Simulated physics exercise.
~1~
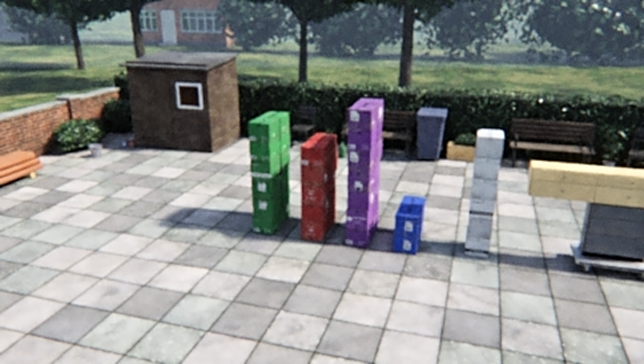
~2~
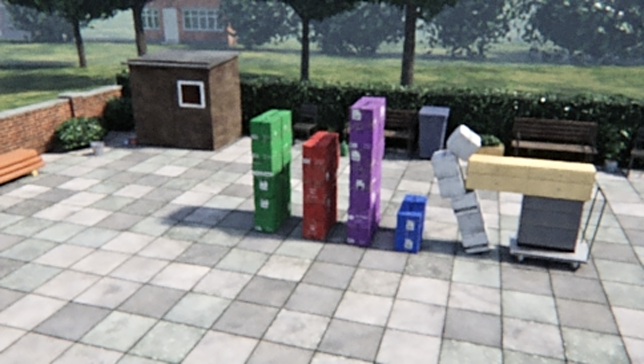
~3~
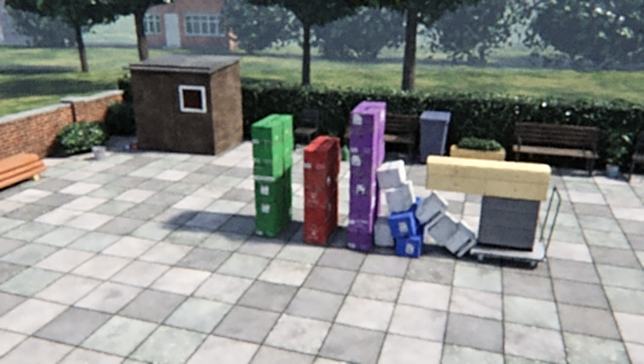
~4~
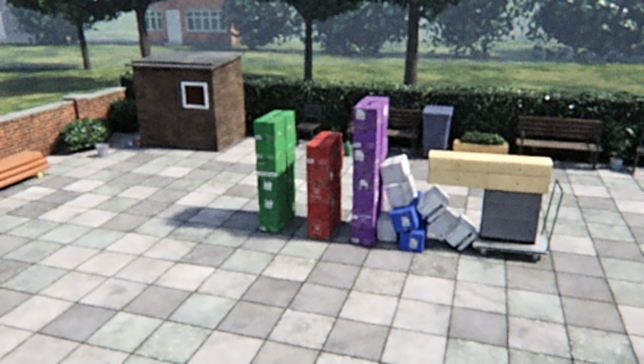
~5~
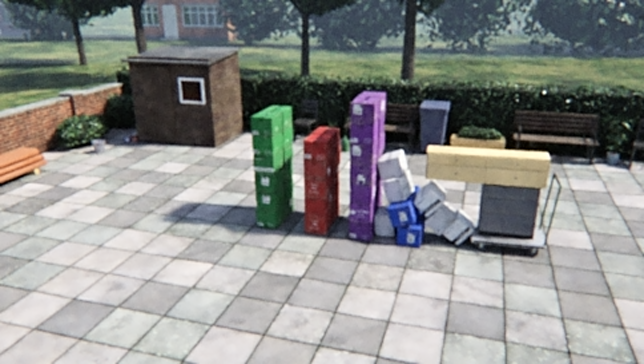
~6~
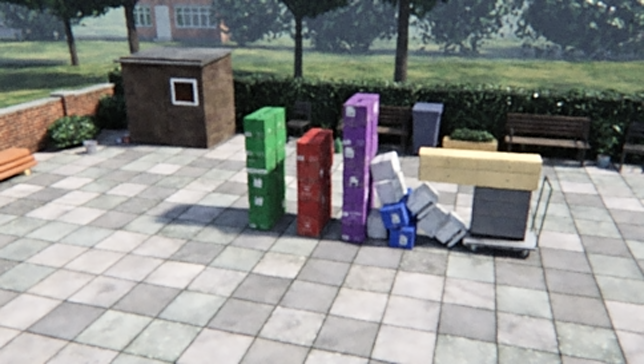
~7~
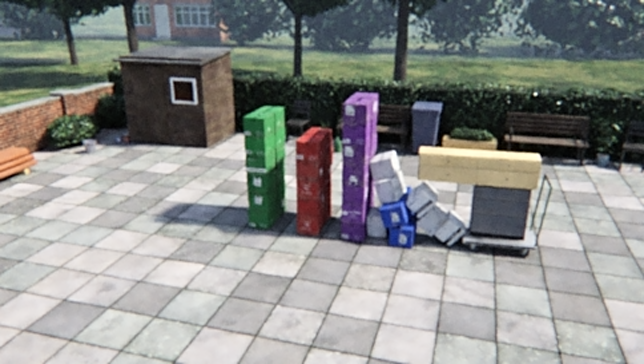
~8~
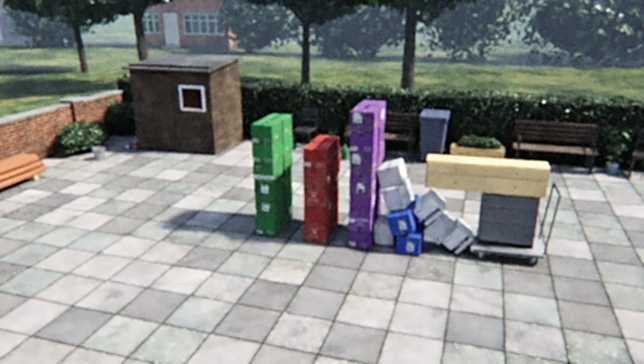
In this clip, a trolley carrying a jutting case rolls left across a paved yard into a pale stack of cartons, which collapses against the short blue pile. The blue cartons tilt slightly but stay up, while the purple, red and green piles remain standing.
